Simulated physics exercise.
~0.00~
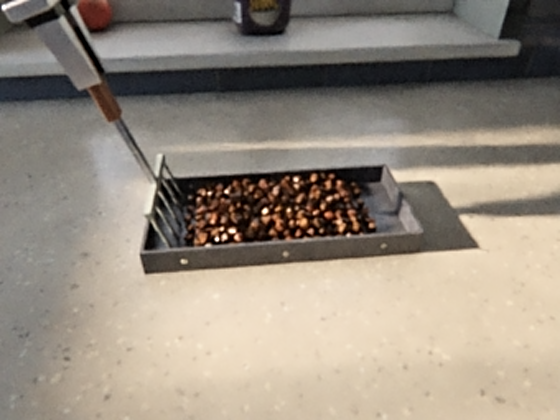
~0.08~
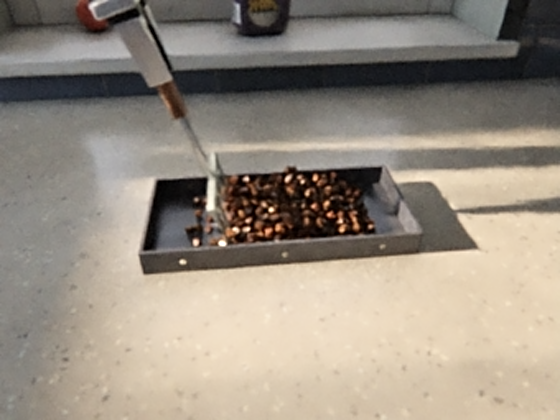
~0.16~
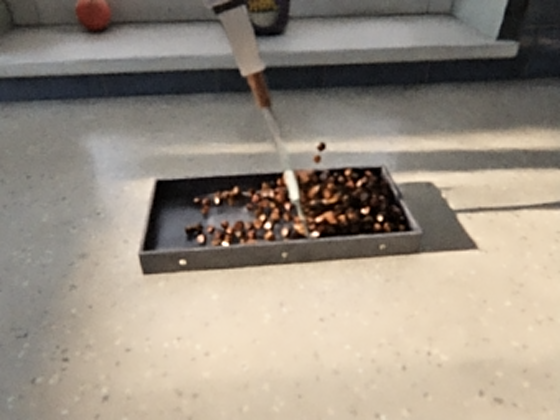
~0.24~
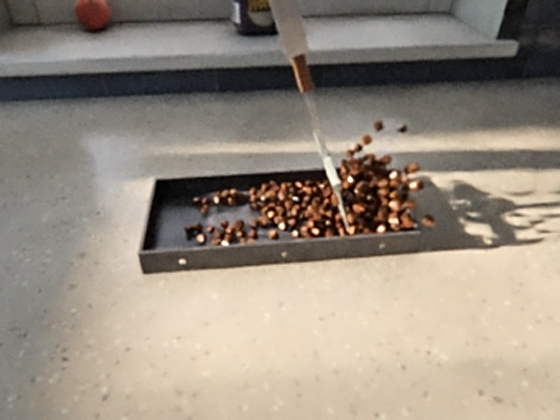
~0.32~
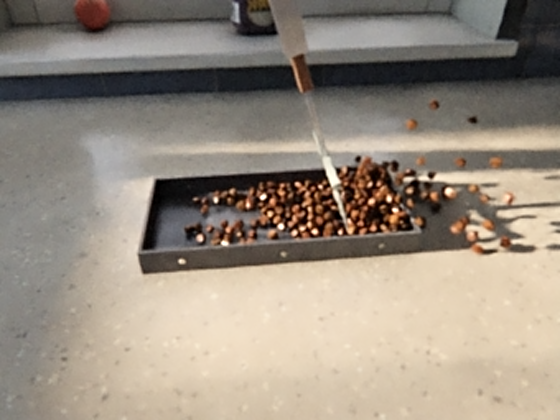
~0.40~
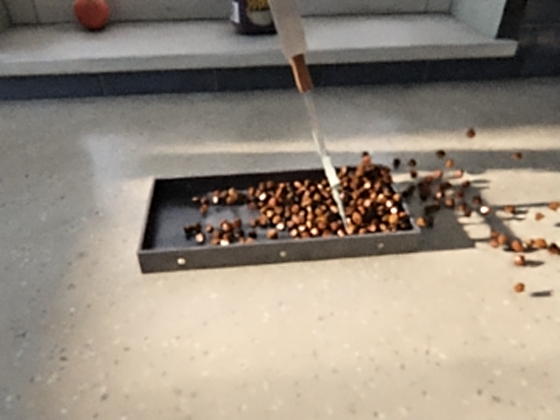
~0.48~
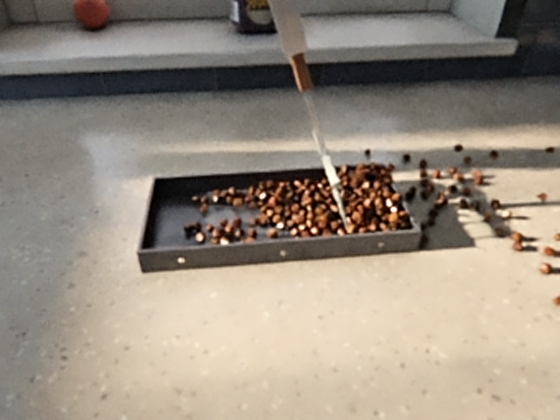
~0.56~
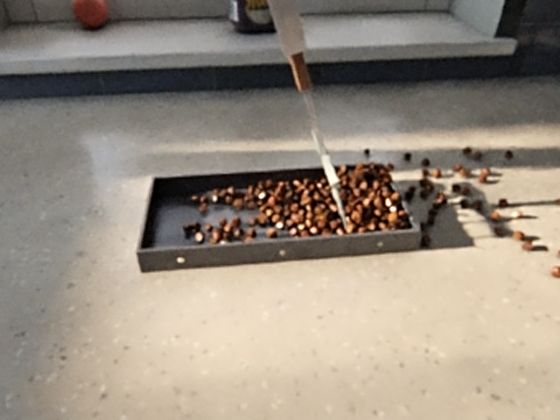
Rake held by a robot arm sweeping brown pellets rightward along a dark tray, flinging some over the end onto the tabletop.
